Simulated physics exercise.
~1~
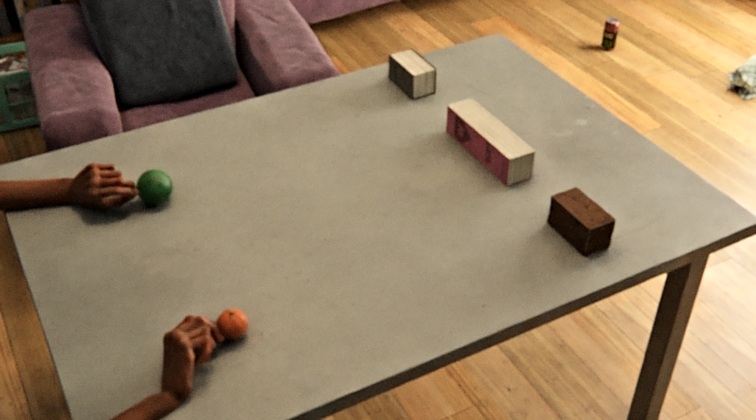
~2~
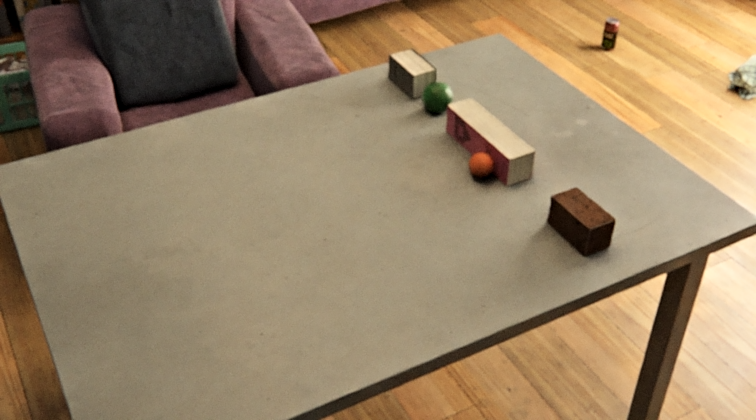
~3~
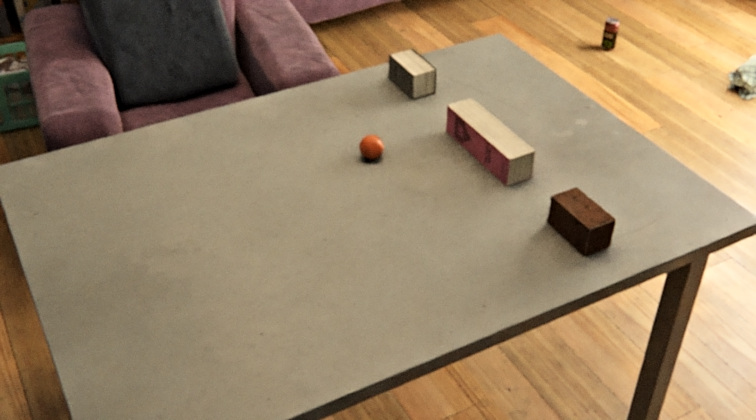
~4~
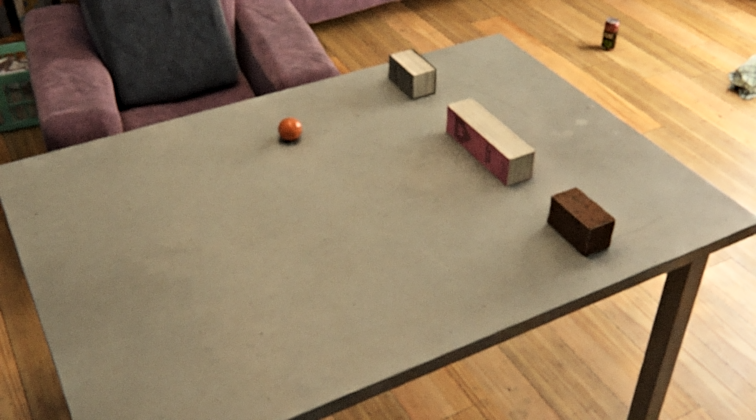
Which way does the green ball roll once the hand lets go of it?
The green ball rolls to the right across the table, toward the row of blocks.
